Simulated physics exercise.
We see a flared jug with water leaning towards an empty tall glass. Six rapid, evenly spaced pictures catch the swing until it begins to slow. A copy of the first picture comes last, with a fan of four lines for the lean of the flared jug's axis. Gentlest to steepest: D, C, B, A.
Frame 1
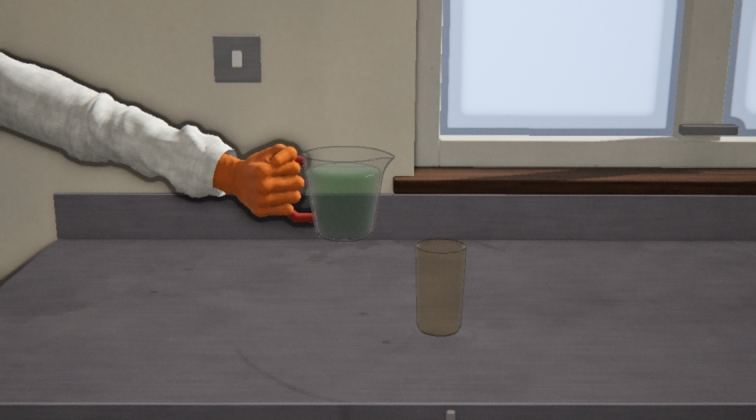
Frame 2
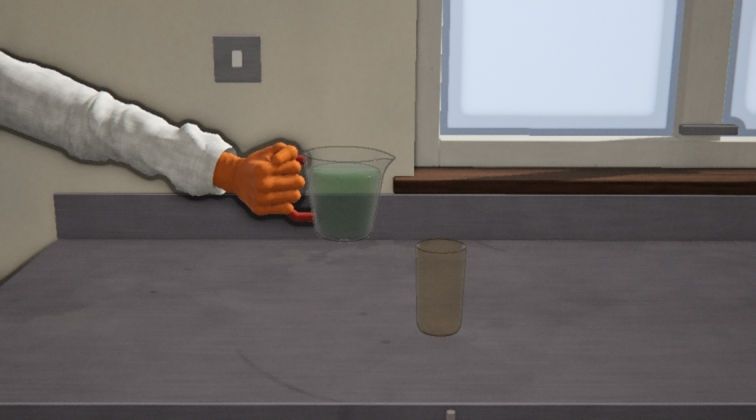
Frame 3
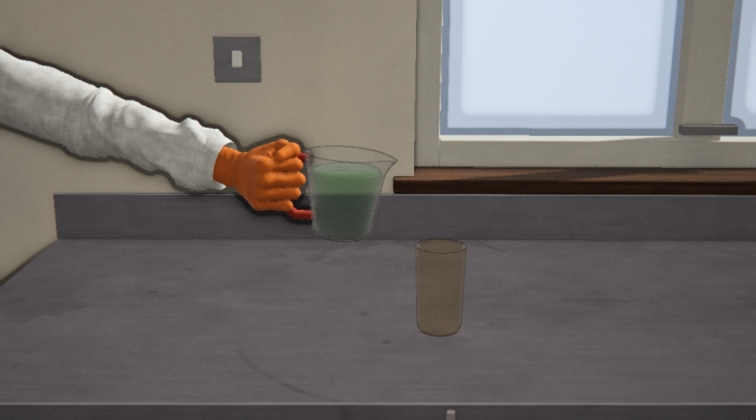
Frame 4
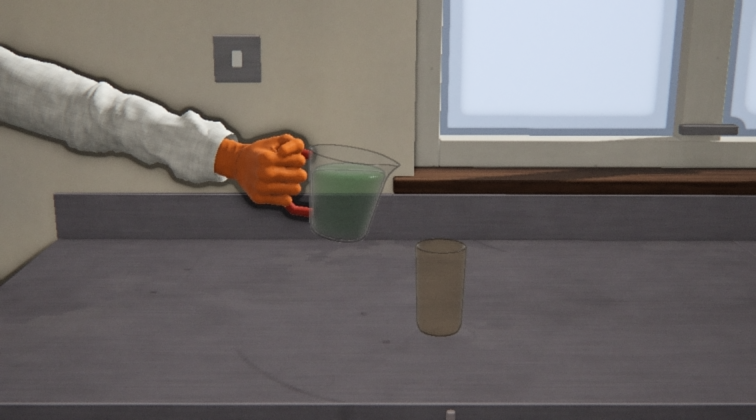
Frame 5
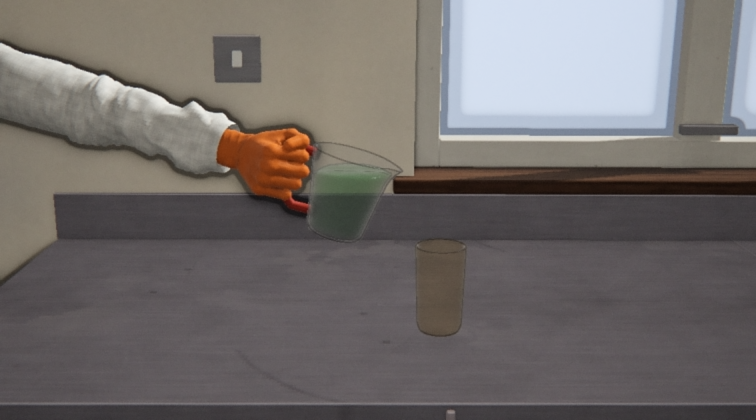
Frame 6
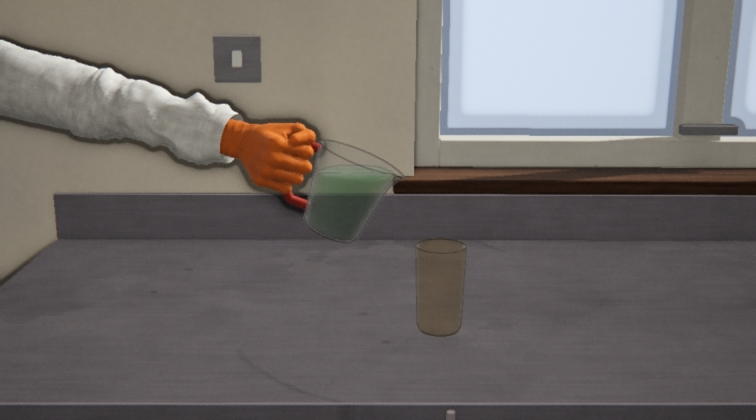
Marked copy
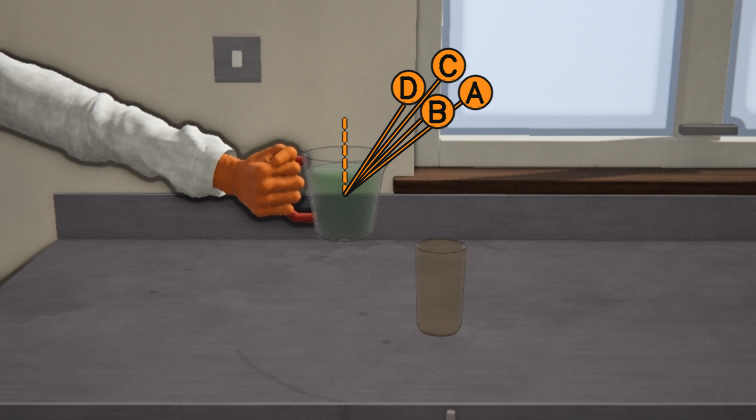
The clip opens with an orange-gloved hand at the left holding a flared jug of green liquid upright, above and to the left of an empty tall brownish glass on a grey counter. The hand then rises slightly and gradually tilts the jug rightward, its liquid staying inside.
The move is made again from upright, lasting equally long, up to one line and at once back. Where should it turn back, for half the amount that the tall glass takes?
A.
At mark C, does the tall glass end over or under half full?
Under half.
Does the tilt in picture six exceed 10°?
Yes.
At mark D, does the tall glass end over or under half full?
Under.
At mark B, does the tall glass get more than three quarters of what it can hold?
No, it does not.
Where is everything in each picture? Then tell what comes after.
Upright, lip at (394, 156); rim of the tall glass round (441, 245); nothing has left yet.
Upright, lip at (394, 157); nothing has left yet.
Tipped about 4°, lip at (396, 160); nothing has left yet.
Tipped about 9°, lip at (399, 164); nothing has left yet.
Tipped about 15°, lip at (402, 170); nothing has left yet.
Tipped about 21°, lip at (404, 176); nothing has left yet.
On the marked copy, A at (461, 102); B at (421, 119); C at (439, 80); D at (403, 105).
Choosing A, the tall glass ends with about 51 % of what it can hold.
Choosing B, the tall glass ends with about 38 % of what it can hold.
Choosing C, the tall glass ends with about 26 % of what it can hold.
Choosing D, the tall glass ends with about 15 % of what it can hold.
